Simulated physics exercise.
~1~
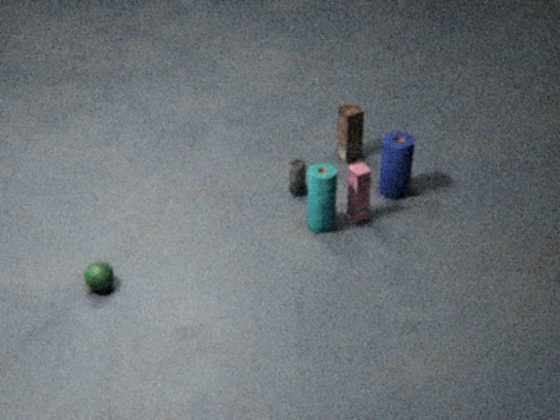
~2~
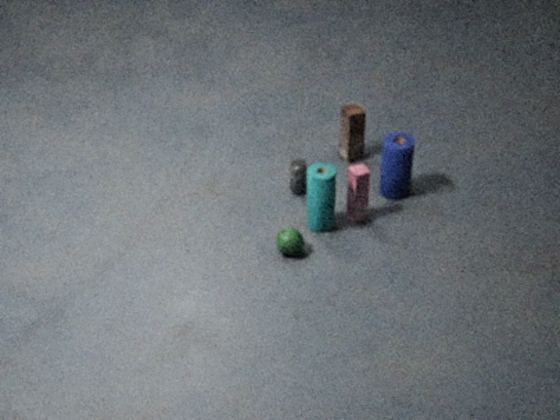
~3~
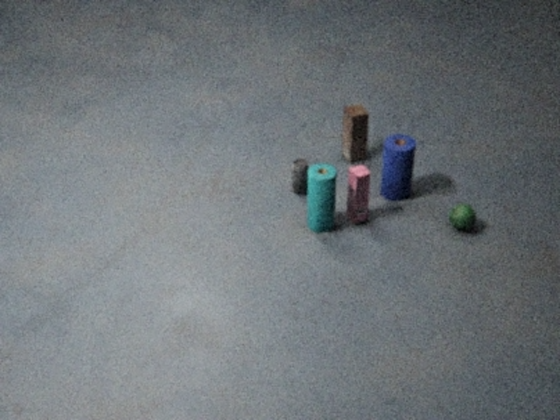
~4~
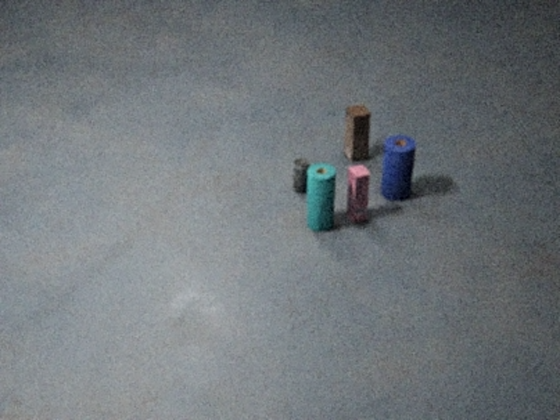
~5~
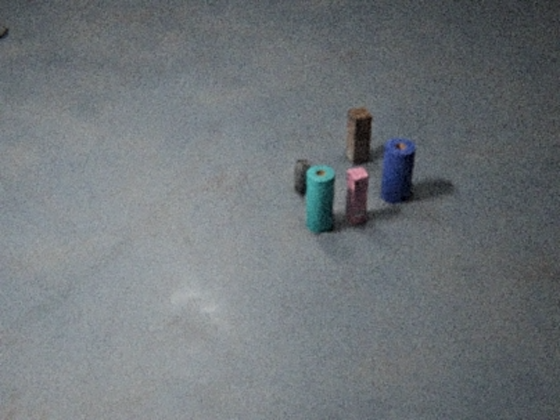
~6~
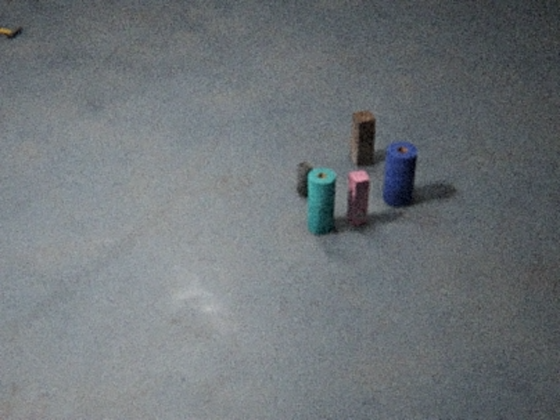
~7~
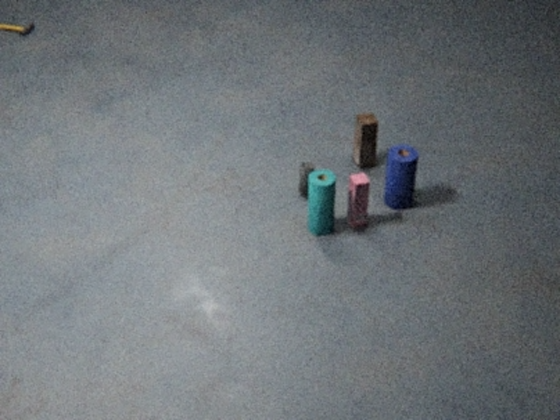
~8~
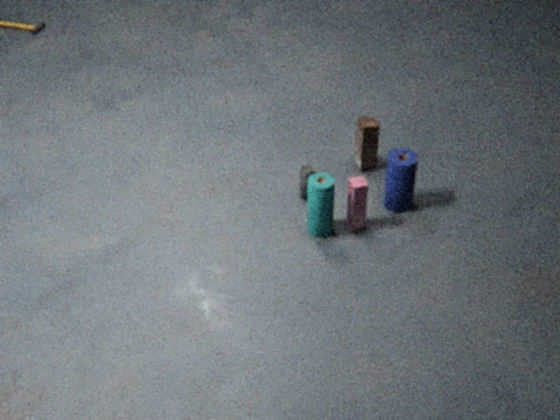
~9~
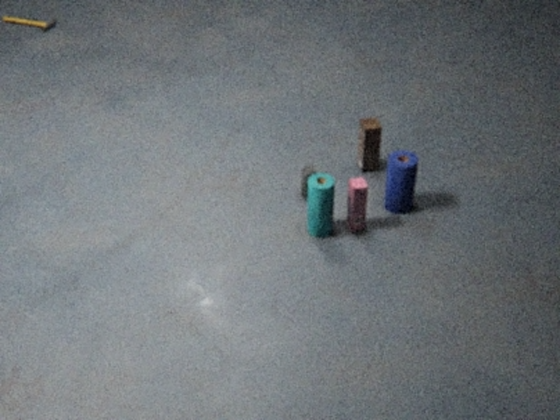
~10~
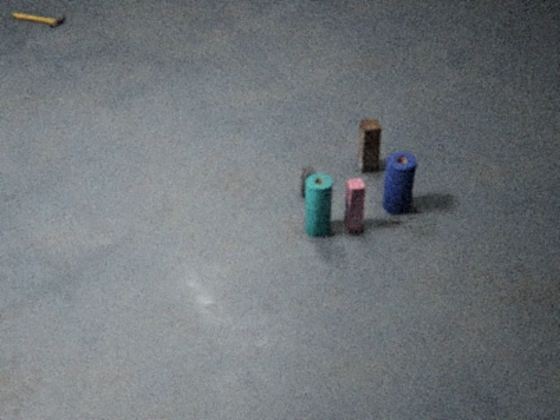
A green ball rolls in from the left across a bare blue-grey floor, seen from above at an angle. Right of centre stands a loose group of skittles, with a turquoise roll and a slim pink carton in front, a small grey can and a brown carton behind, and a blue roll on the right. The ball passes just in front of them without knocking any down, continues to the right and leaves the view. A yellow-handled object then appears at the upper left as the view drifts slightly. All five skittles remain upright at the end.
